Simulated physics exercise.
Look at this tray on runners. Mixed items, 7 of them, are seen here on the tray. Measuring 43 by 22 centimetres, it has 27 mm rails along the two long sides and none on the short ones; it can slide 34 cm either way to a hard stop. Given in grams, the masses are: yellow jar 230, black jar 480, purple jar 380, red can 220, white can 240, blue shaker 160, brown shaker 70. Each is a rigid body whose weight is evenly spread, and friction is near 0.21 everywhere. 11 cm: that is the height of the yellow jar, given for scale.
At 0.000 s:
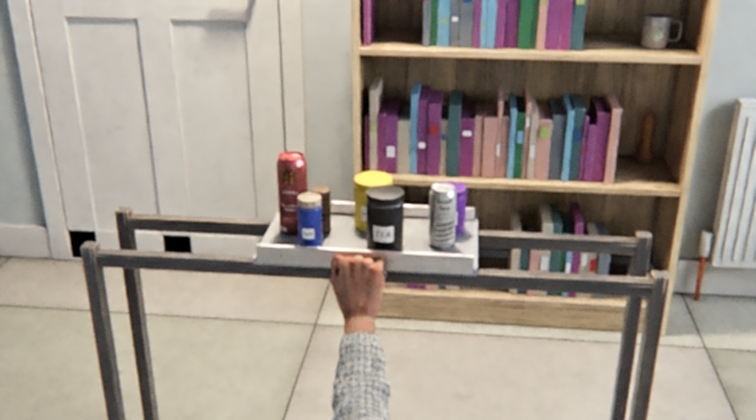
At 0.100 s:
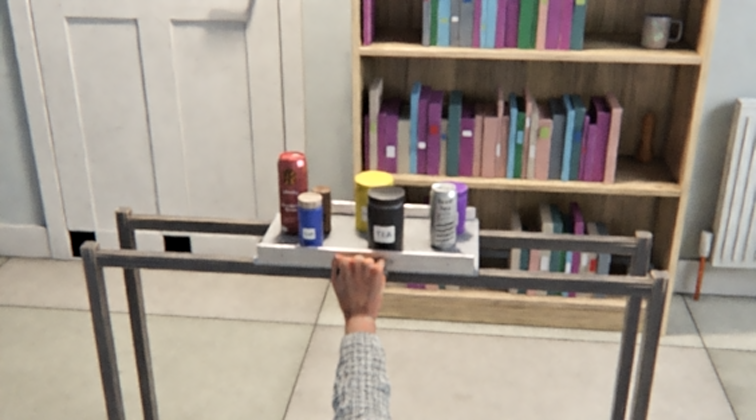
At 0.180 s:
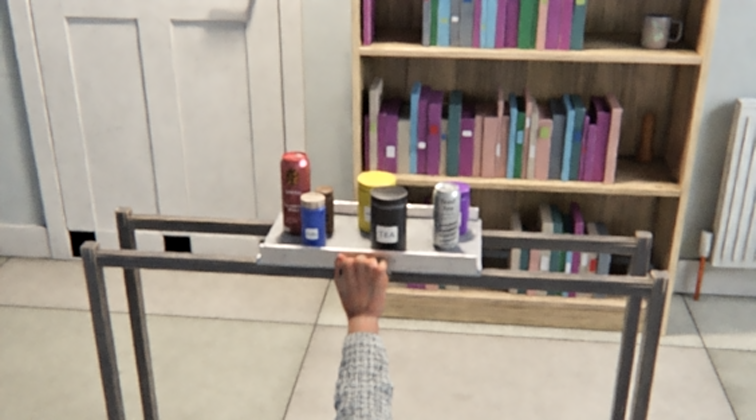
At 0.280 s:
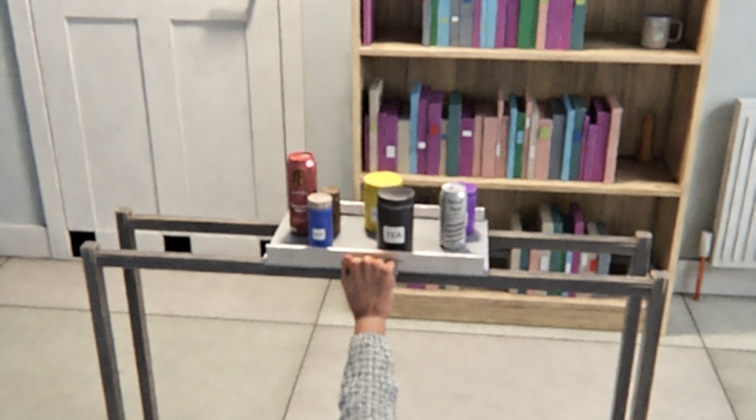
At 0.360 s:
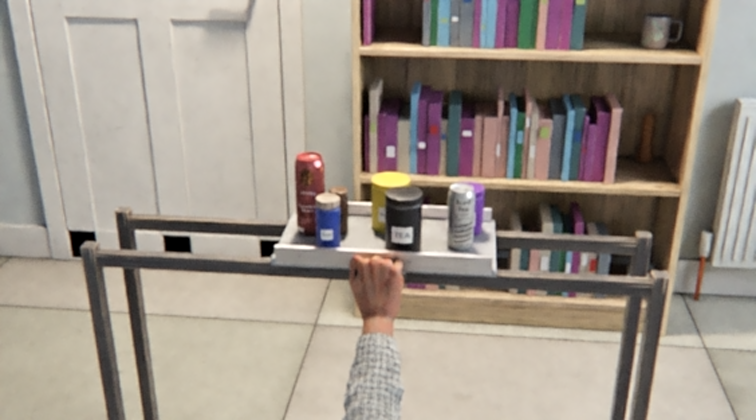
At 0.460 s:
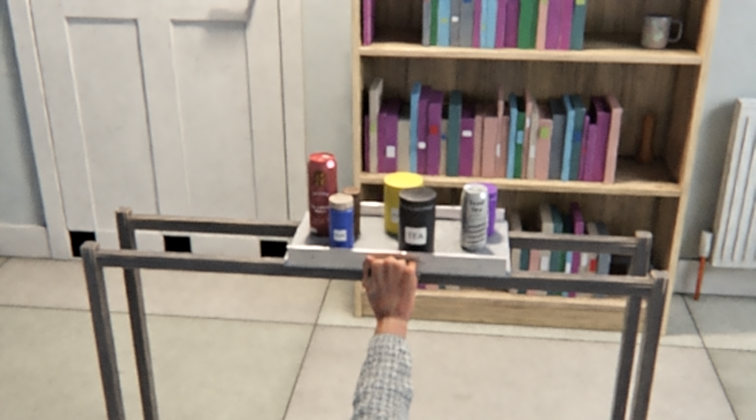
A white tray holding a red can, a white can, yellow, black and purple jars, and blue and brown shakers rests still at first, then slides slightly right along the metal rails as a hand grips its front edge.
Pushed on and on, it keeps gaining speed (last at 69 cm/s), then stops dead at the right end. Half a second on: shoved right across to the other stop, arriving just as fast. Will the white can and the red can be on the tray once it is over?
One by one: The white can escapes the tray; the red can does not escape the tray.
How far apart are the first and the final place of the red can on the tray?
Start to finish, roughly 0 cm.
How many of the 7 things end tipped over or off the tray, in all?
It comes to 2.
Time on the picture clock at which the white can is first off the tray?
That first happens close to 1.2 seconds.
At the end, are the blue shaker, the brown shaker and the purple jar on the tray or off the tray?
Final state - the blue shaker stays within bounds; the brown shaker stays within bounds; the purple jar ends out of bounds.
After 1.16 s, tray moved 34 cm right; purple jar and white can now off the tray; red can moved 8 cm near (493, 203); brown shaker moved 8 cm.
After 1.66 s, tray moved 34 cm right; red can moved 11 cm near (507, 204); yellow jar moved 11 cm; brown shaker moved 11 cm.
After 2.76 s, tray moved 7 cm right; red can moved 11 cm near (376, 198); yellow jar moved 11 cm; brown shaker moved 11 cm.
After 3.46 s, tray moved 32 cm left; red can moved 11 cm near (192, 189); yellow jar moved 11 cm; brown shaker moved 11 cm.
In the end (4.1 s), off the tray, purple jar and white can; the other 5 under 5 cm from the start. In the last view, red can near (136, 187).
